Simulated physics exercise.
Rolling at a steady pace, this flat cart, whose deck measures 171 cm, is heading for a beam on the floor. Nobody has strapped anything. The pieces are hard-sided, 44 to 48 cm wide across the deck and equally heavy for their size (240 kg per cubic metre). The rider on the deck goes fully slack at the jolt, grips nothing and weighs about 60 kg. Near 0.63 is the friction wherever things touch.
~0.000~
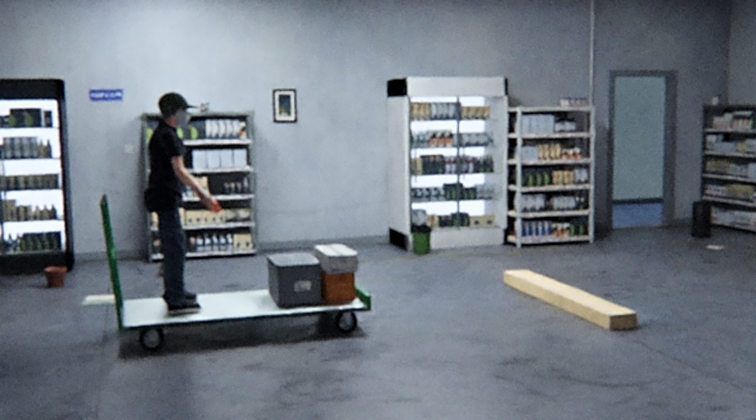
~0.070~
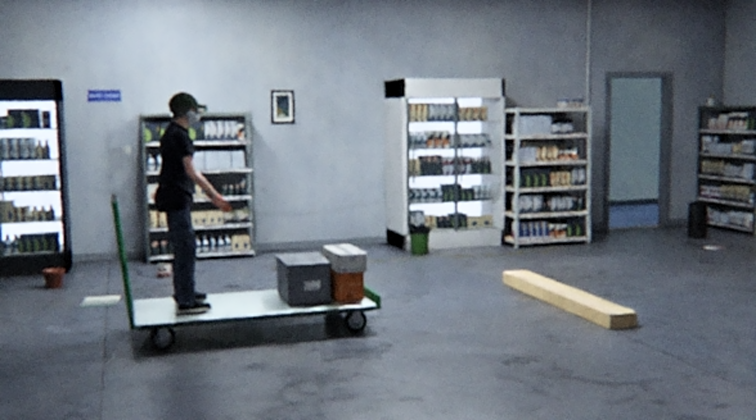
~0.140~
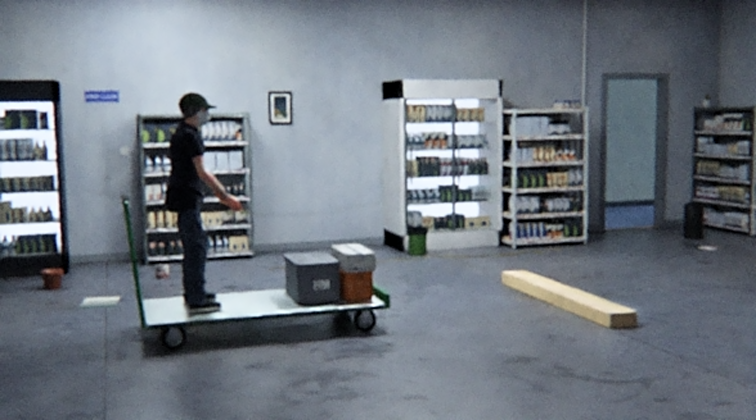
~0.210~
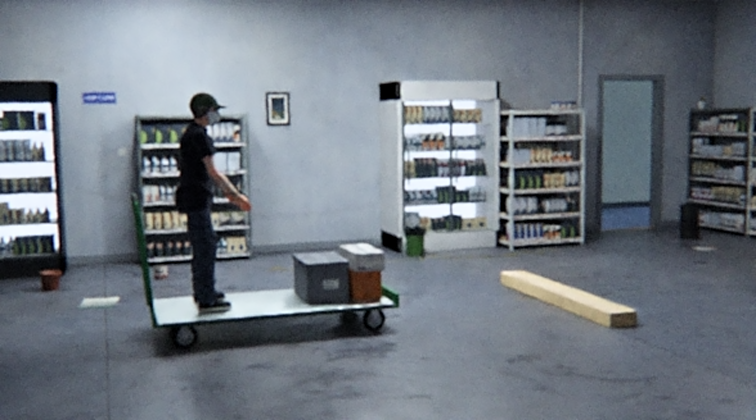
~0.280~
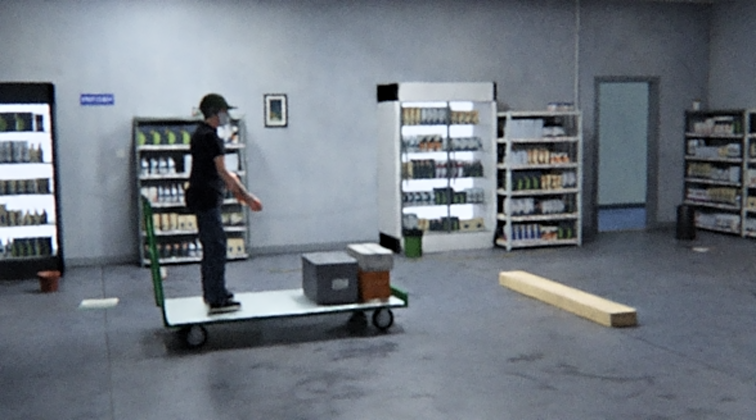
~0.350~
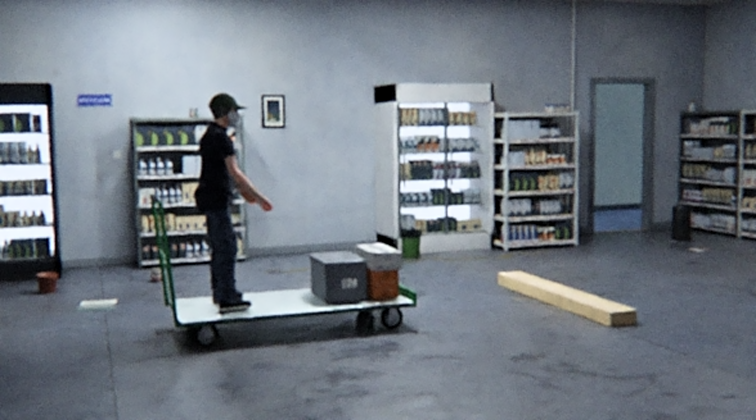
Person in dark clothes and cap standing on a green-railed flat cart with boxes, rolling slowly rightward across a grey floor.
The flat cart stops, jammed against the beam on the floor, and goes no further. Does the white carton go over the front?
Short of the edge.
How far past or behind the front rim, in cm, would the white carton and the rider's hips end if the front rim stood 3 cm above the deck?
The white item would end 10 cm behind the front rim, and the hips 120 cm behind it.
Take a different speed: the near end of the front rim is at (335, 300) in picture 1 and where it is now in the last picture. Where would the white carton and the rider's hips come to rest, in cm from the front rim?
Then white 40 past, hips 70 behind.
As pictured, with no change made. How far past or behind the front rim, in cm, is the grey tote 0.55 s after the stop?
Roughly 45 cm short of the front rim.
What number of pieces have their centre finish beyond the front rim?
I make the total 0.
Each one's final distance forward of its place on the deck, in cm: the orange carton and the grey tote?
Roughly orange 5 cm, grey 5 cm.
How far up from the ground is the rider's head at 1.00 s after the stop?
Height: Approx. 60 cm.
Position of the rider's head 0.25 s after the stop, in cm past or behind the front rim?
Roughly 110 cm behind the front rim.
After 1.94 s the deck stops.
After 2.19 s the white carton is 9 cm behind the rim, tilted 0°, near (548, 245) in the last picture's view.
After 2.49 s the white carton is 9 cm behind the rim, tilted 0°, near (548, 245) in the last picture's view.
After 2.94 s the white carton is 9 cm behind the rim, tilted 0°, near (548, 245) in the last picture's view.
When all is still (3.1 s), nothing is past the rim; behind it, orange carton, white carton, grey tote and the rider's hips.
